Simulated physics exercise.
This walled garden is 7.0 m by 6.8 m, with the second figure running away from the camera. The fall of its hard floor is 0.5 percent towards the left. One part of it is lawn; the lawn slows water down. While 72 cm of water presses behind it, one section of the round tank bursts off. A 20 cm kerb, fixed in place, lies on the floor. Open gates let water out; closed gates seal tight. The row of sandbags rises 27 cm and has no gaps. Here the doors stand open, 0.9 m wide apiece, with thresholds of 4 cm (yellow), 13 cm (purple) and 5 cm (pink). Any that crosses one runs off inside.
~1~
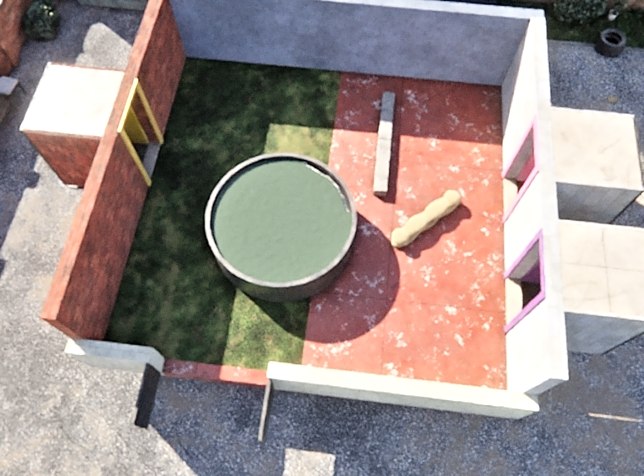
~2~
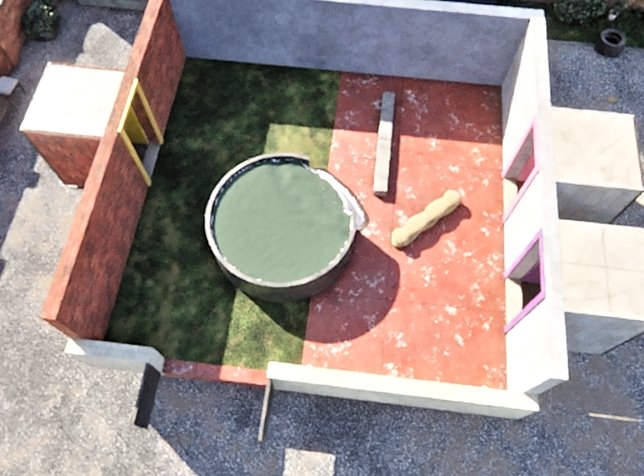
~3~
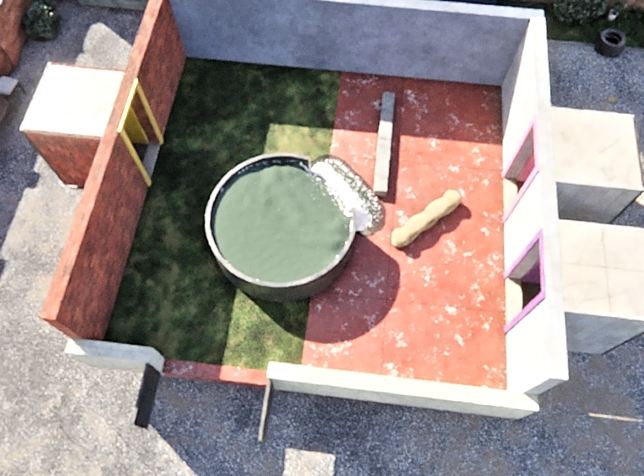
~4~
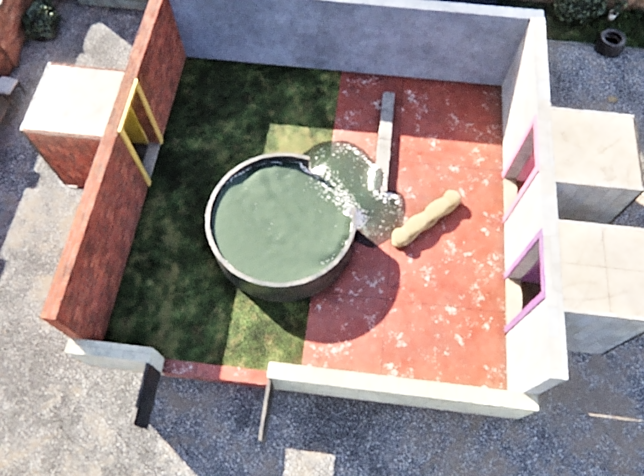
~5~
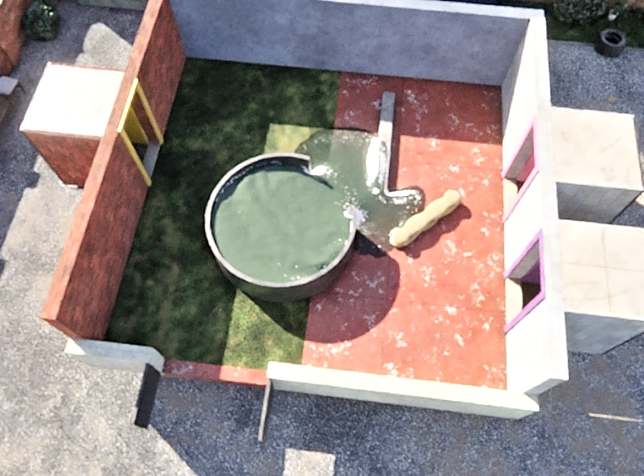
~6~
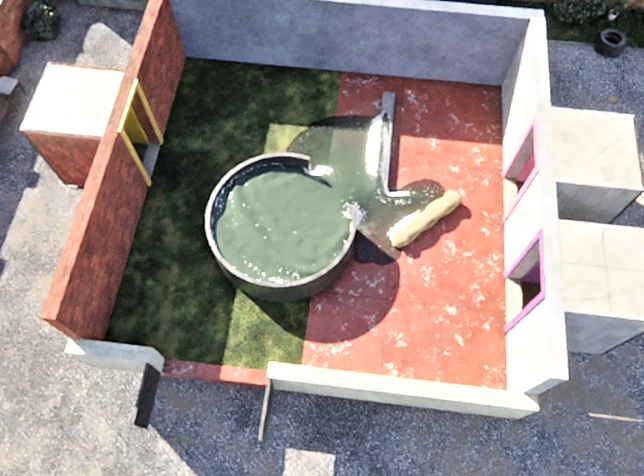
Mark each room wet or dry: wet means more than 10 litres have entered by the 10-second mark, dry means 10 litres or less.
Yellow door: Wet; purple door: Dry; pink door: Wet.
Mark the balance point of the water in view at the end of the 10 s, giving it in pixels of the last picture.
Pixel position near (322, 186).
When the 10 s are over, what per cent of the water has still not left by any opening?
96 %.
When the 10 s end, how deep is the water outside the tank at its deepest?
I'd put it at close to 12 cm.
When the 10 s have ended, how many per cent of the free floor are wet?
I'd say around 95 % is wet.
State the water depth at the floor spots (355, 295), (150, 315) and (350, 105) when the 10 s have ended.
Around 3 cm, 4 cm and 11 cm.
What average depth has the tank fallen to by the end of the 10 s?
11 cm.
A moment later water covers 25 % of the floor and is deepest (42 cm) near (367, 182); yellow door not reached, purple door not reached, pink door not reached.
Soon after water covers 35 % of the floor and is deepest (43 cm) near (370, 76); yellow door not reached, purple door not reached, pink door 6 cm at the sill, 4 L in.
Next water covers 45 % of the floor and is deepest (32 cm) near (494, 135); yellow door not reached, purple door not reached, pink door 7 cm at the sill, 23 L in.
Later on water covers 70 % of the floor and is deepest (24 cm) near (410, 218); yellow door 7 cm at the sill, 2 L in, purple door 3 cm at the sill, 0 L in, pink door 11 cm at the sill, 60 L in.
At the end water covers 95 % of the floor and is deepest (12 cm) near (420, 211); yellow door 9 cm at the sill, 31 L in, purple door 5 cm at the sill, 0 L in, pink door 9 cm at the sill, 133 L in.
